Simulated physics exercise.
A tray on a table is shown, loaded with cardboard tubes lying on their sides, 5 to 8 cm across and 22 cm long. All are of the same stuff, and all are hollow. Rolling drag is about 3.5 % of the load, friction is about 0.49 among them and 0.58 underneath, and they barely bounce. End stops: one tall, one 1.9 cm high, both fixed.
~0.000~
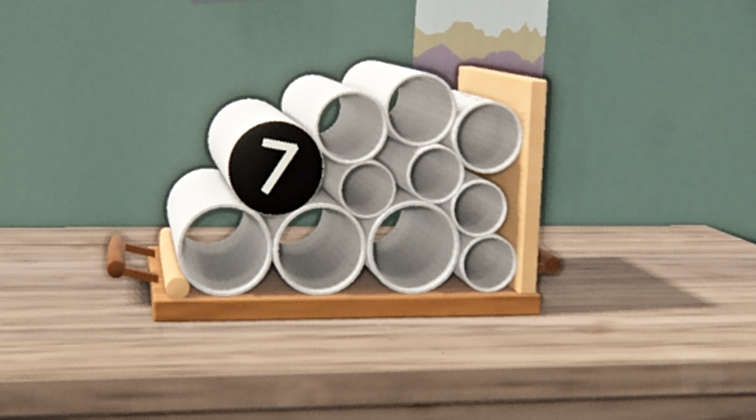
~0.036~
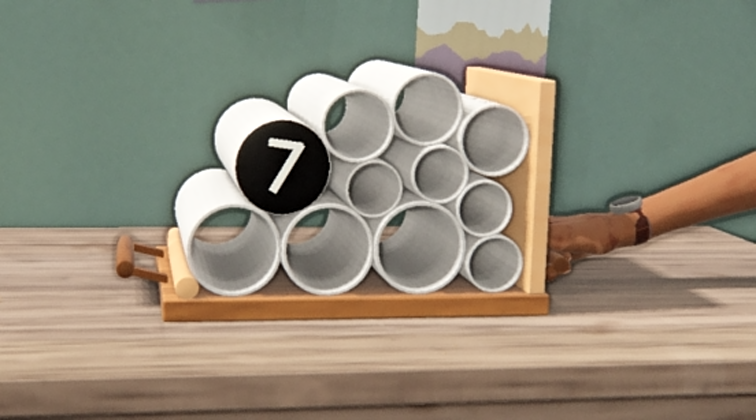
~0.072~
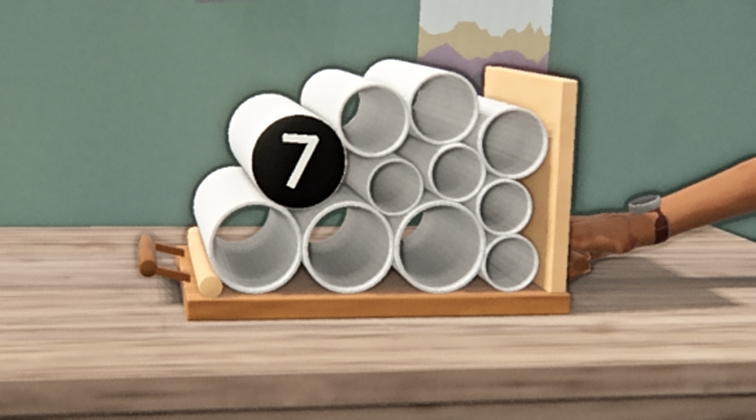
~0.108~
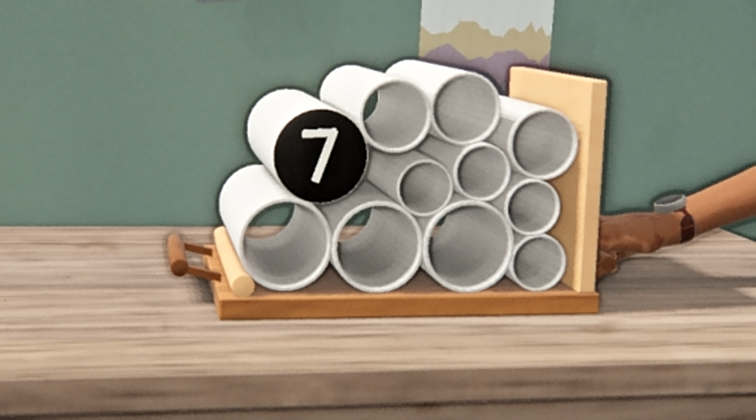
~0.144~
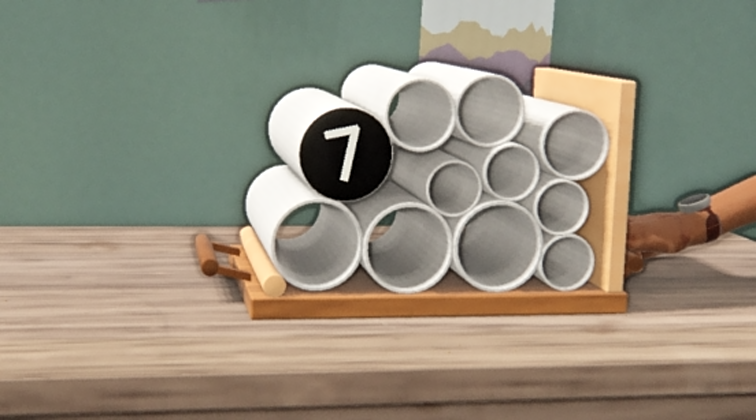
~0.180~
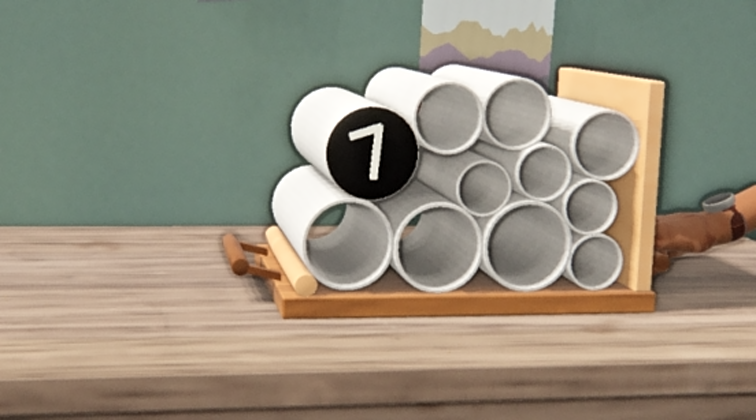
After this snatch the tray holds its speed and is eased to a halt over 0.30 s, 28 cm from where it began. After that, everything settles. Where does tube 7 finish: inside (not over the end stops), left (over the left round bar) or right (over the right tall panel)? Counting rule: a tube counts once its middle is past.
My answer is that tube 7 ends up left.
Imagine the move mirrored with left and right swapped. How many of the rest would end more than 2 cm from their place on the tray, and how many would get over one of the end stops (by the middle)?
In that case 0 shift, 0 get out.
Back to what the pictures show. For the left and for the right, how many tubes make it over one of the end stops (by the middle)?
Counting left then right, it's 1 and 0.
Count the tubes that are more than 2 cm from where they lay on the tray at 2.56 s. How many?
It comes to 3 at that point.
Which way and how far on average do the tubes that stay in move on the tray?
To the left, roughly 1 cm.
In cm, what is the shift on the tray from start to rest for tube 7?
Tube 7: 60.
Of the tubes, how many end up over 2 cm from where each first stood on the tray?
The number comes to 3.
By 0.34 s, tray 21 cm along; 3 now displaced over 2 cm; not one over the end stops; no. 7 4.5 cm left and 1.3 cm up (moves measured on the tray).
By 0.58 s, tray 28 cm along; 3 now displaced over 2 cm; not one over the end stops; no. 7 5 cm left and 1 cm up.
By 1.17 s, tray 28 cm along; 3 now displaced over 2 cm; 1 over the left round bar; no. 7 19 cm left and 9 cm down.
By 2.56 s, tray 28 cm along; 3 now displaced over 2 cm; 1 over the left round bar; no. 7 54 cm left and 9 cm down.
At rest by 3.4 s, 3 moved over 2 cm; 1 over the left round bar; no. 7 59 cm left and 9 cm down; top of the pile 18 cm high, from 19 cm.
